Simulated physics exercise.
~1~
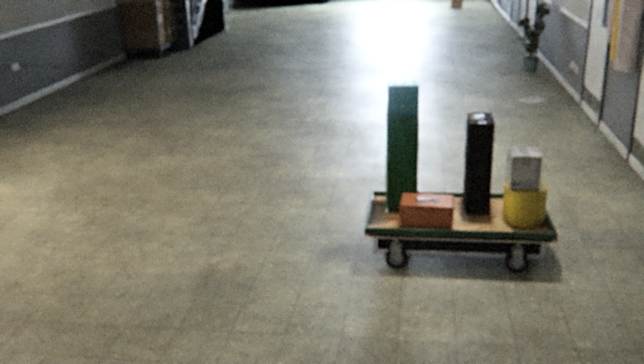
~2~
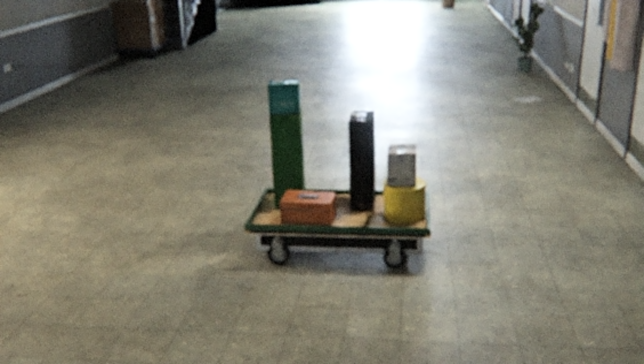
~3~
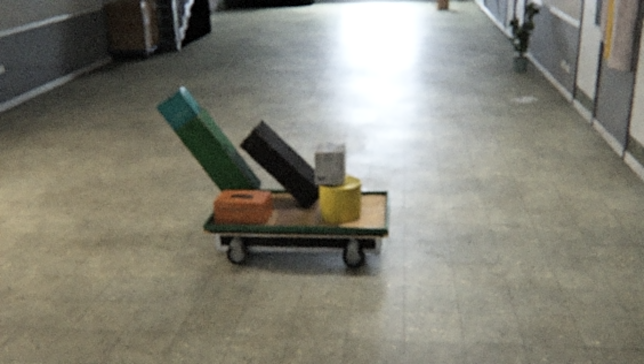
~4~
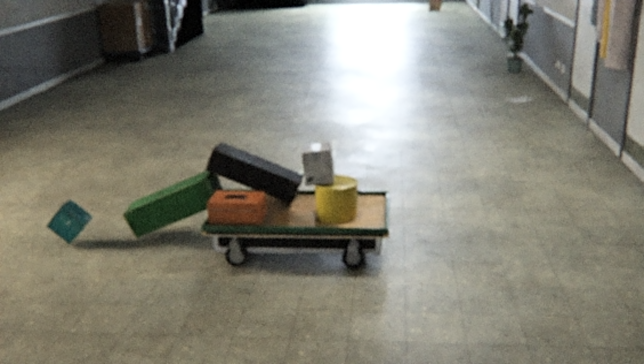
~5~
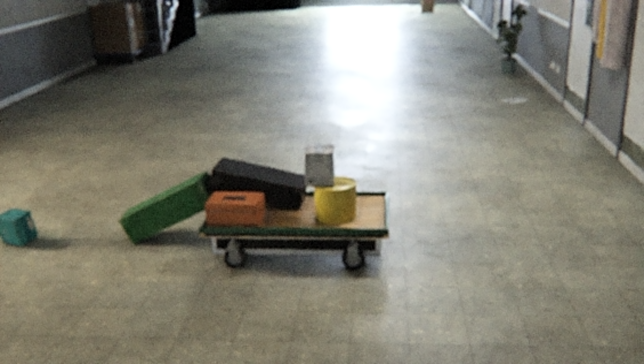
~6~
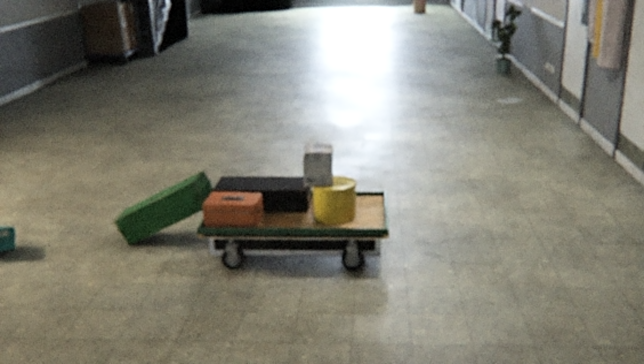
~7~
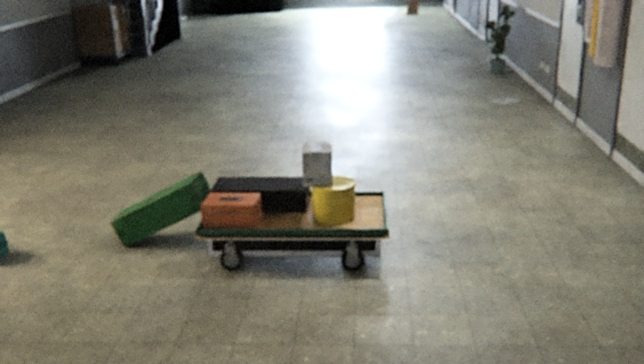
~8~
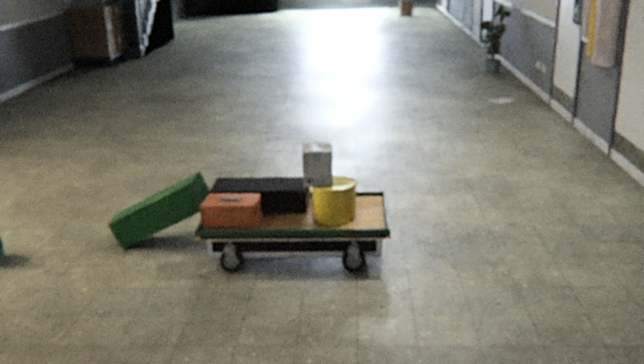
A low, flat cart with a green rim rolls leftward along a tiled corridor, seen from the side and slightly above. A tall green box topped by a turquoise parcel stands at its left, behind an orange toolbox, with a tall black box near the middle and a white parcel on a yellow pail at the right. As the cart stops, both tall boxes tip left and the turquoise parcel tumbles to the floor, sliding away. The green box ends slanted against the cart's left edge, the black box settles flat on deck, and the white parcel stays on the pail.
